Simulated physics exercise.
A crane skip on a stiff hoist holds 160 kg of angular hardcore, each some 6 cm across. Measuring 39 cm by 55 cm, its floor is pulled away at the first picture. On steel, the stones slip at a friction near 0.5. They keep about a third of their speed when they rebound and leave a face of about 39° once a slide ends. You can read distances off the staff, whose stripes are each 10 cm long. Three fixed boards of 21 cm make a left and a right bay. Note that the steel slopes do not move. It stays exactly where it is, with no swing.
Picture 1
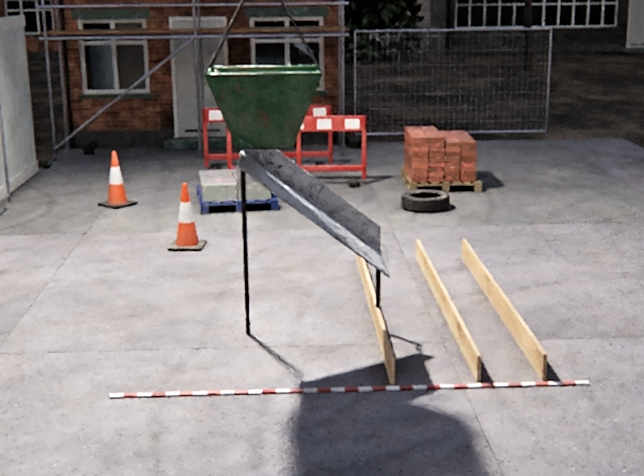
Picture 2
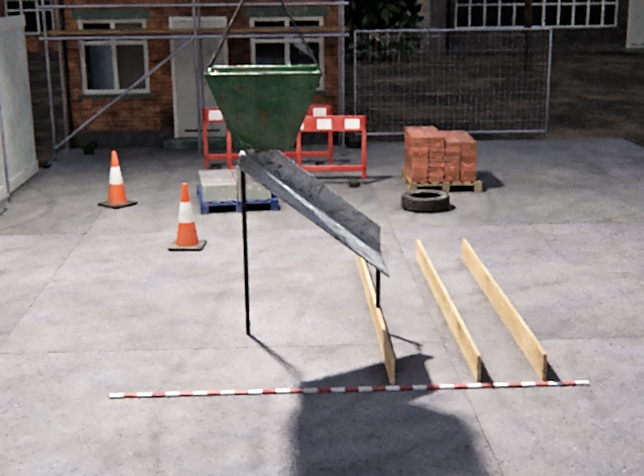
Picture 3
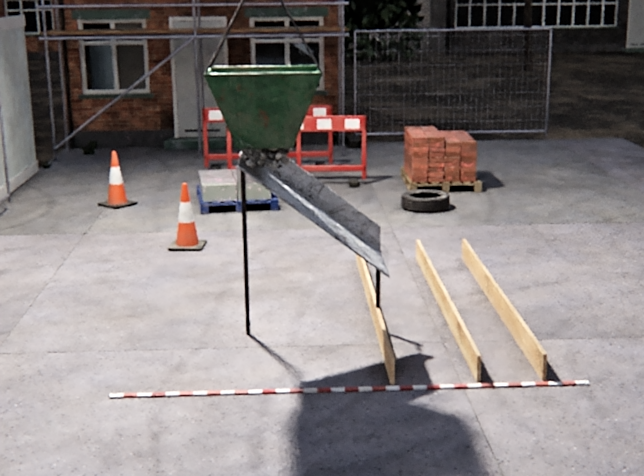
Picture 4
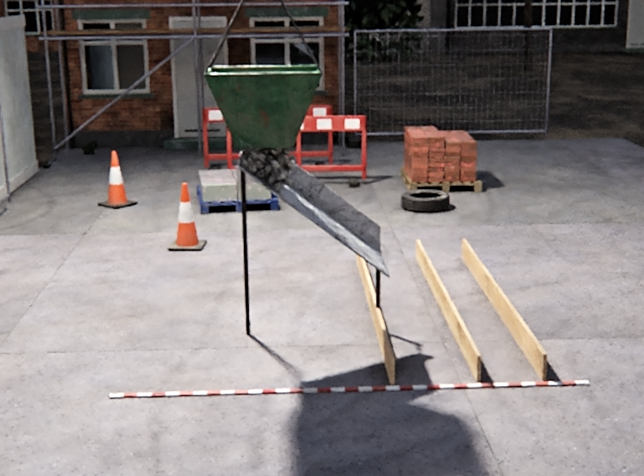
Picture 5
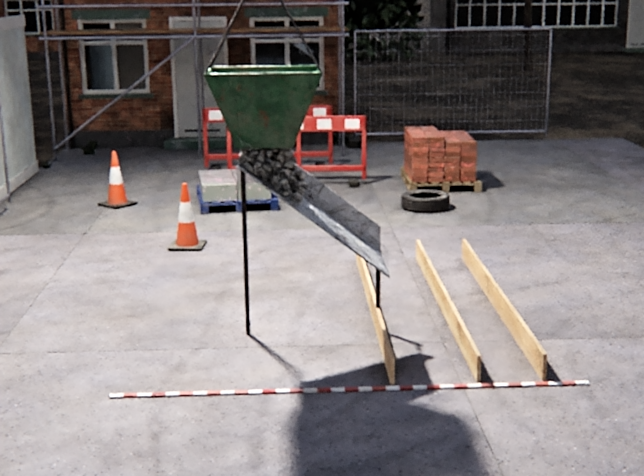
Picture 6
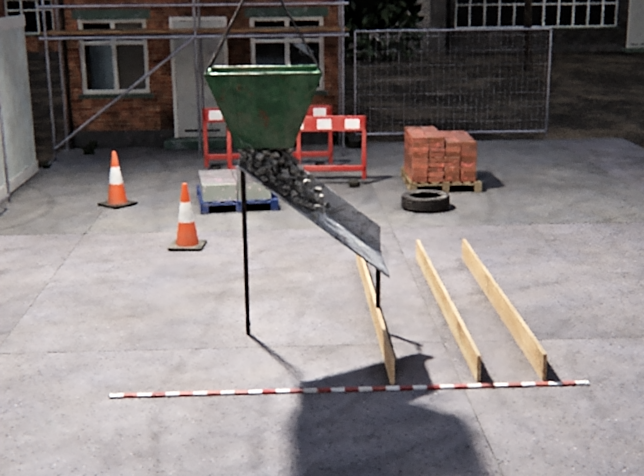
A green skip hangs from cables above a sloping grey metal chute on thin dark legs, in a paved yard seen from slightly above by a still camera. Orange-and-white cones stand to the left, red-and-white barriers, stacked bricks and a tyre behind, and three wooden boards and a striped staff lie in front. Dark grey stones emerge beneath the skip and spread rightward down the chute's upper part.
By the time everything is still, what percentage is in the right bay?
About 7 per cent is there.
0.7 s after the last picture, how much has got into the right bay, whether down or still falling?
Near 0 percent at that time.
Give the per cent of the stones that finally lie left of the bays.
0 in a hundred, roughly.
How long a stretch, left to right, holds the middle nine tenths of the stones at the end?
70 cm.
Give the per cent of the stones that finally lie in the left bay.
95 in a hundred.
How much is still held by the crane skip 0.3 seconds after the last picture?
Estimate: About 15 %.
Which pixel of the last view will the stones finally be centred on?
They settle centred roughly at (439, 343).
Then, 0.3 s after the last picture, 15 % in the crane skip, 79 % on the steel, 2 % falling or lying left of the bays, 3 % falling or lying in the left bay; the stones farthest right are at (424, 295).
Then, 0.7 s after the last picture, 0 % in the crane skip, 65 % on the steel, 35 % falling or lying in the left bay; the stones farthest right are at (461, 336).
Then, 1.3 s after the last picture, 0 % in the crane skip, 16 % on the steel, 81 % falling or lying in the left bay, 3 % falling or lying in the right bay; the stones farthest right are at (512, 348).
Then, 2.2 s after the last picture, 0 % in the crane skip, 93 % falling or lying in the left bay, 7 % falling or lying in the right bay; the stones farthest right are at (517, 349).
Then, 4.1 s after the last picture, 0 % in the crane skip, 93 % in the left bay, 7 % in the right bay; the stones farthest right are at (517, 349).
